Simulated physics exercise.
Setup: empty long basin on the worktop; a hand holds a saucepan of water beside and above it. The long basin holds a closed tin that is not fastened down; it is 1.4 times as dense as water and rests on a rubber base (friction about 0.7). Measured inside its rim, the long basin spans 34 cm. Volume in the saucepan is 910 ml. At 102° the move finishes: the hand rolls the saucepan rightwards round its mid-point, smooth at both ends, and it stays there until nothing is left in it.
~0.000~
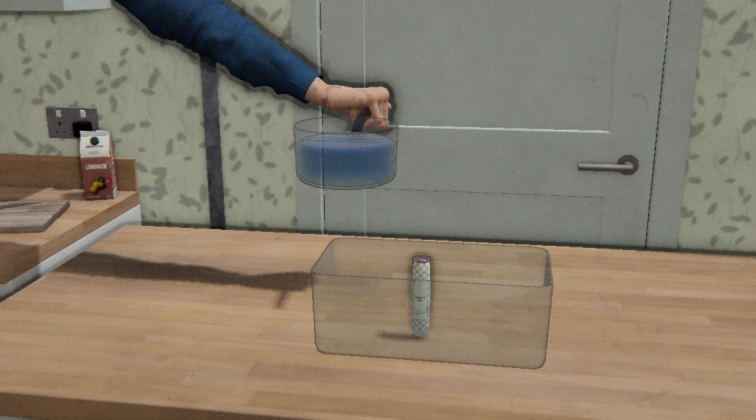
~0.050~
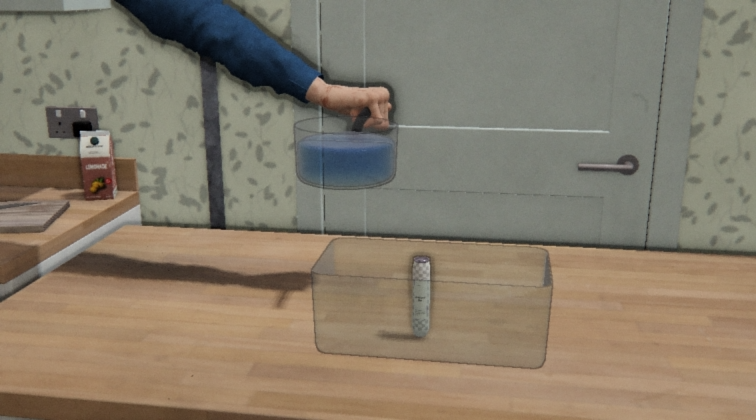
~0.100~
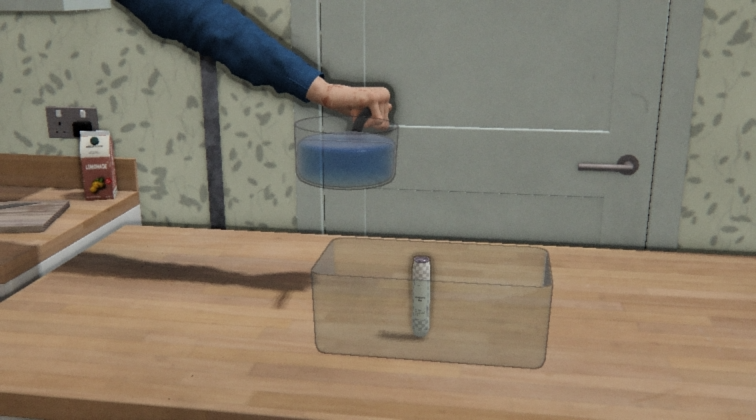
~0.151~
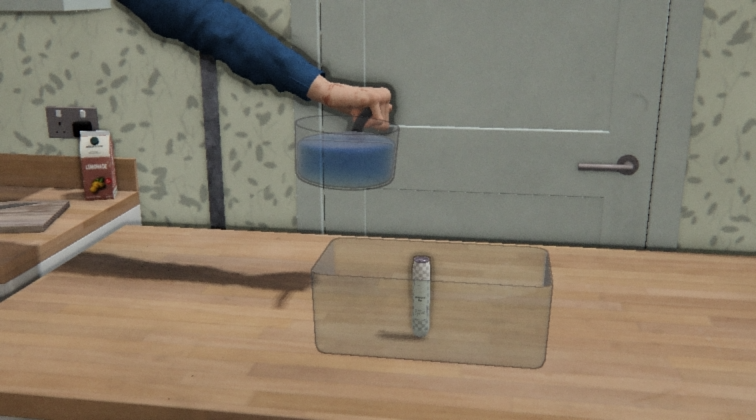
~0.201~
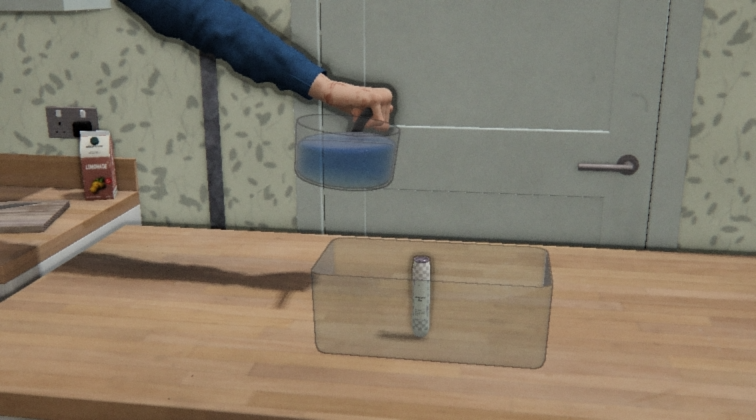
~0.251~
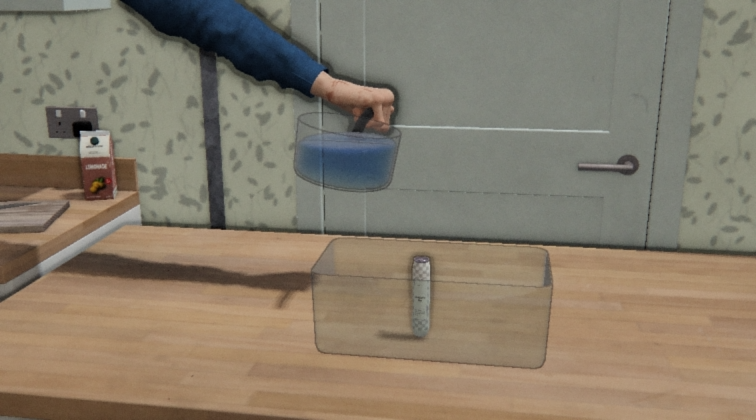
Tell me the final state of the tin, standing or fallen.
It does not keel over.
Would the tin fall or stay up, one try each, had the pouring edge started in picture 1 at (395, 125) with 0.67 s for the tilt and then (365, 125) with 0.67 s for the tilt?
Try 1: Tipped over; try 2: Tipped over.
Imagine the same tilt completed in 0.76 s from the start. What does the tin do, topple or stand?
With that tilt, the tin tips.
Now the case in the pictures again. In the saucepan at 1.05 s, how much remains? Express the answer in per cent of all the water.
I'd say some 16 per cent remains.
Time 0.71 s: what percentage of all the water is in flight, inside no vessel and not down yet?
Roughly 24 %.
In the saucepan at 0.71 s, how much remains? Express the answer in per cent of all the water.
Roughly 72 per cent.
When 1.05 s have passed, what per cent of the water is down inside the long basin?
About 68 %.
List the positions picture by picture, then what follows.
In the first frame, it leans 0°; its right rim is at (397, 127); the water meets the walls at (299, 139) and (395, 142); the long basin's rim runs from (322, 255) to (550, 268); the tin's top is at (422, 263).
In the second frame, it leans 0°; its right rim is at (397, 128); the water meets the walls at (299, 140) and (395, 142).
In the third frame, it leans 2°; its right rim is at (397, 129); the water meets the walls at (300, 139) and (396, 142).
In the fourth frame, it leans 3°; its right rim is at (398, 130); the water meets the walls at (300, 138) and (396, 143).
In the fifth frame, it leans 6°; its right rim is at (399, 133); the water meets the walls at (300, 139) and (396, 143).
In the sixth frame, it leans 9°; its right rim is at (400, 136); the water meets the walls at (300, 139) and (398, 143).
Then, 0.71 s in, the tilt is 59° and 72 per cent is still to pour; the tin stands where it began.
Then, 1.05 s in, the tilt is 94° and 17 per cent is still to pour; the tin stands where it began.
Then, 1.40 s in, the tilt is 102° and 1 per cent is still to pour; the tin stands where it began.
Then, 1.79 s in, the tilt is 102° and 0 per cent is still to pour; the tin stands where it began.
Finally, the tin stands where it began.
